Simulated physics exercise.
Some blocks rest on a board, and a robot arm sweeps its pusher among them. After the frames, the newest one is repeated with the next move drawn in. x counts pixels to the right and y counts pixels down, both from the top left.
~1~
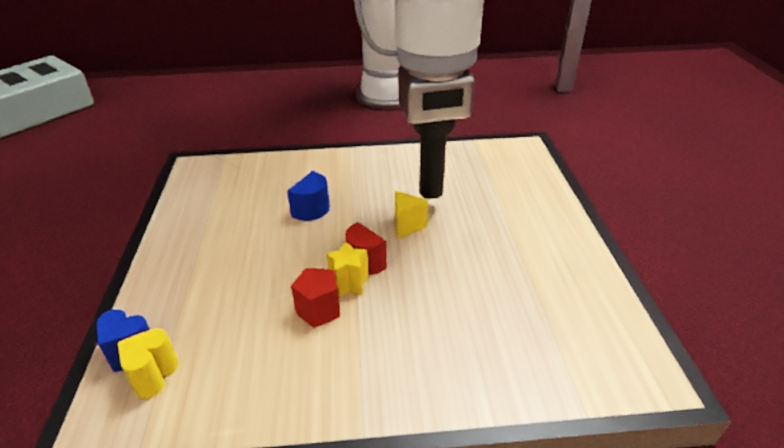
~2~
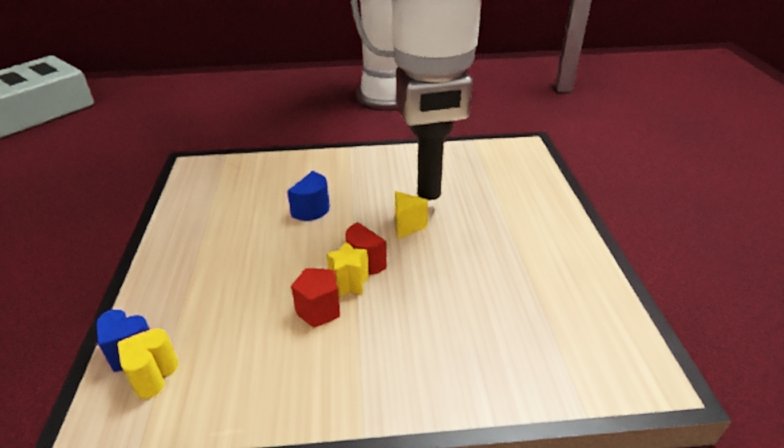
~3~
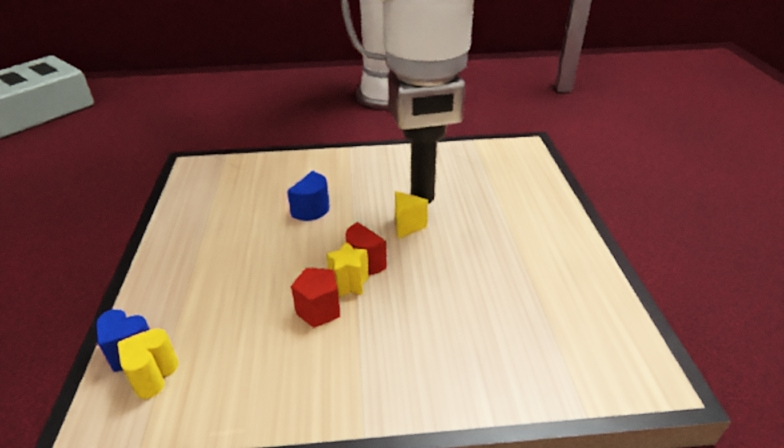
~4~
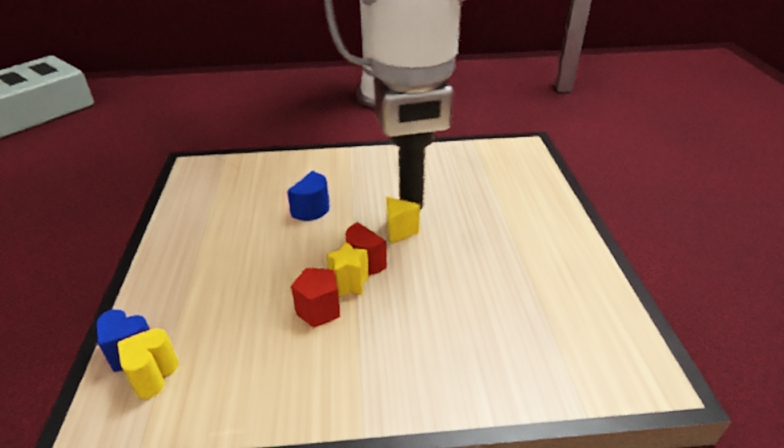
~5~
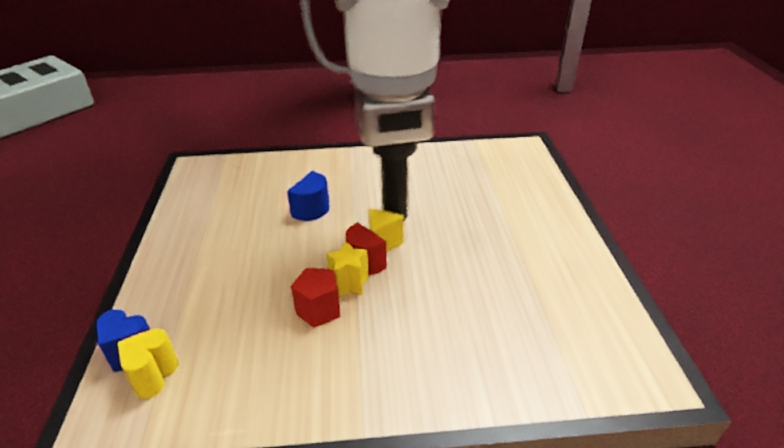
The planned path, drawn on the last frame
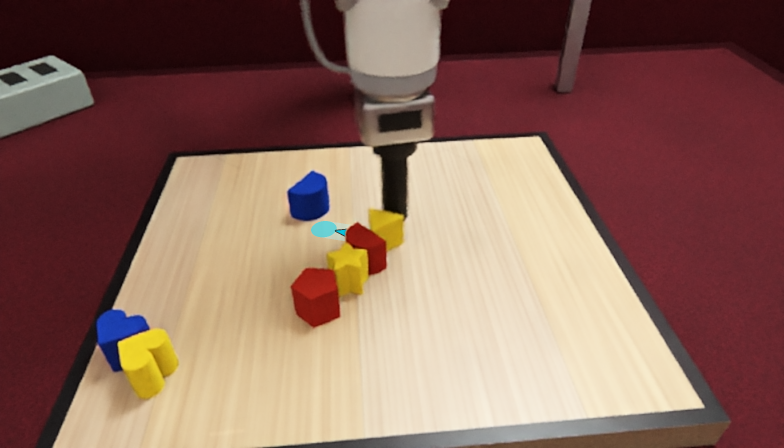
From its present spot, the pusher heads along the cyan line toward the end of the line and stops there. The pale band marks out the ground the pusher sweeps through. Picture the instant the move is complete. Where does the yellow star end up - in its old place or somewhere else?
Moved off its spot.
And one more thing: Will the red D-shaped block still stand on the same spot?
I'd say no.
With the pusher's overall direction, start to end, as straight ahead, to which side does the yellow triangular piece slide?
It goes left.
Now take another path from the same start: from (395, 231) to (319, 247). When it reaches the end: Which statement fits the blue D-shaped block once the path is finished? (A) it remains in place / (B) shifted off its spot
Choice A: It remains in place.
The line goes from (395, 231) through (371, 236) and (347, 233) to (324, 229).
On the path given first. Halfway along, pusher at (358, 219); red five-sided block at (308, 287); yellow star at (342, 263); red D-shaped block at (359, 243); yellow triangular piece at (368, 224), turned 30° anticlockwise.
At the end, pusher at (322, 214); red five-sided block at (308, 287); yellow star at (342, 263); red D-shaped block at (359, 243); yellow triangular piece at (368, 224), turned 30° anticlockwise.
